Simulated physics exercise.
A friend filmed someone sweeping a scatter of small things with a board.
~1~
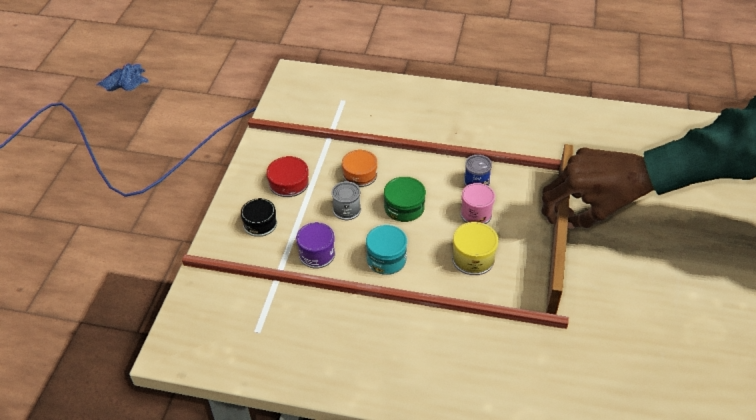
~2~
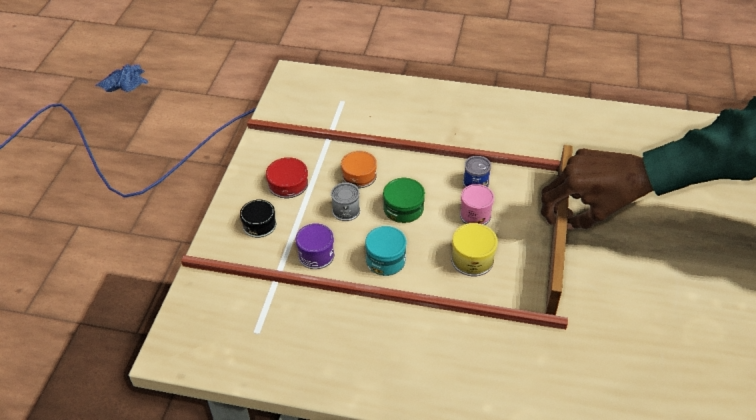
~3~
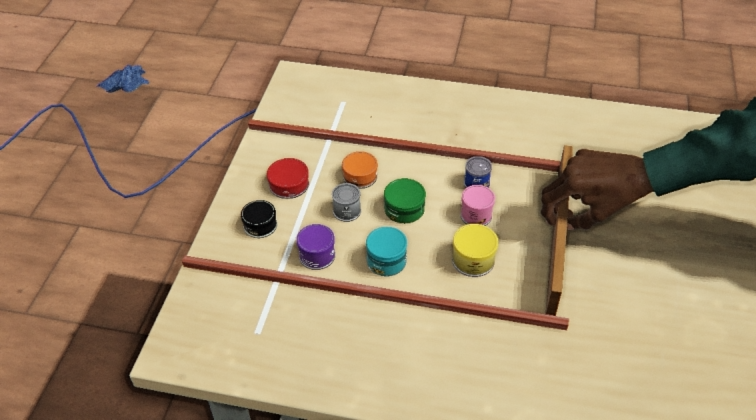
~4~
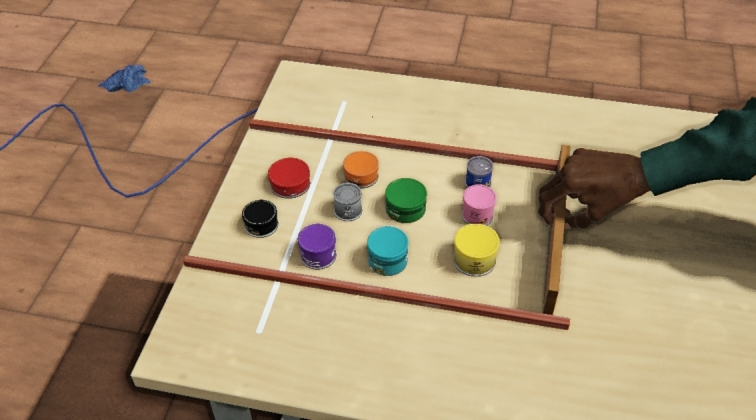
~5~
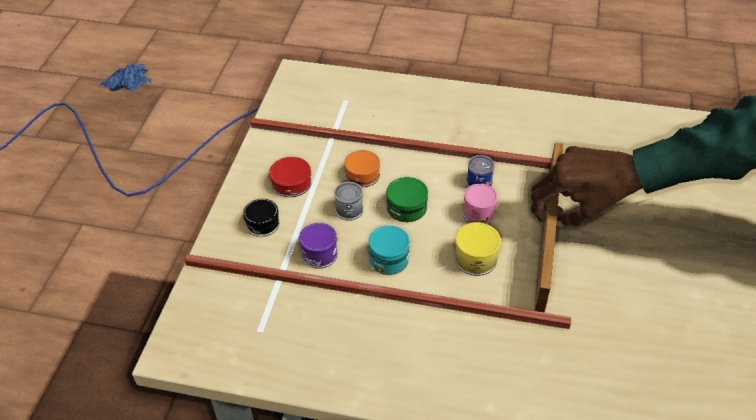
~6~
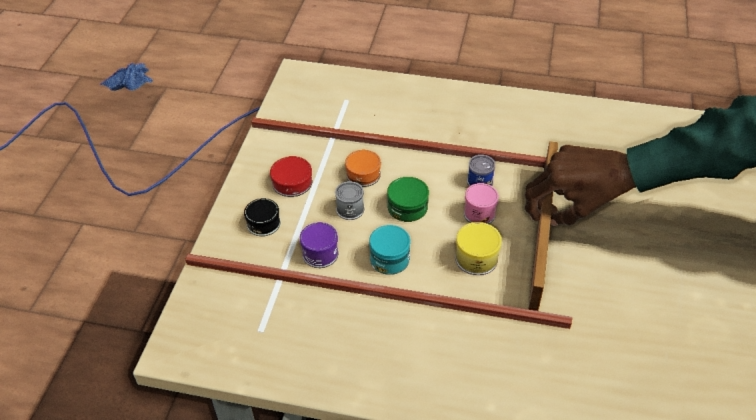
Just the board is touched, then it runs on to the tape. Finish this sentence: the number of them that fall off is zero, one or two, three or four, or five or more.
The number of them that fall off is zero.
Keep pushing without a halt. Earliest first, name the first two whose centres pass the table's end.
Order, earliest first: Black pot, red pot.
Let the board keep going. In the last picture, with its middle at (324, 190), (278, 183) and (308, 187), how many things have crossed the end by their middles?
Respectively, 0, 2 and 0.
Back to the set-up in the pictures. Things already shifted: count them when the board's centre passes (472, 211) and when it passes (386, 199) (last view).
Note: First position 3; second position 8.
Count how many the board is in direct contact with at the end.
It touches 4.
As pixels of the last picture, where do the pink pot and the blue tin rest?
Pink pot: About (299, 176); blue tin: About (313, 147).
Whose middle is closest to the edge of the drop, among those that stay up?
The answer: The black pot.
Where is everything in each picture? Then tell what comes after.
Black pot (259, 218); red pot (288, 177); purple tin (316, 245); board (561, 225); tape (306, 202), in the first picture.
Red pot (287, 178); orange pot (359, 169), in the second picture.
Purple tin (316, 247); turquoise tub (387, 252), in the third picture.
Black pot (261, 219); blue tin (479, 174), in the fourth picture.
Red pot (291, 177); pink pot (480, 205), in the fifth picture.
Black pot (263, 217); red pot (292, 176); purple tin (320, 245); board (544, 222); tape (309, 201), in the sixth picture.
Soon after, none off yet; black pot at rest near (263, 217); red pot at rest near (292, 176); purple tin at rest near (320, 245).
Then, none off yet; black pot moving near (257, 218); red pot moved a little near (274, 172); purple tin moved about its own width near (279, 237).
At rest, the number that fall off is zero.
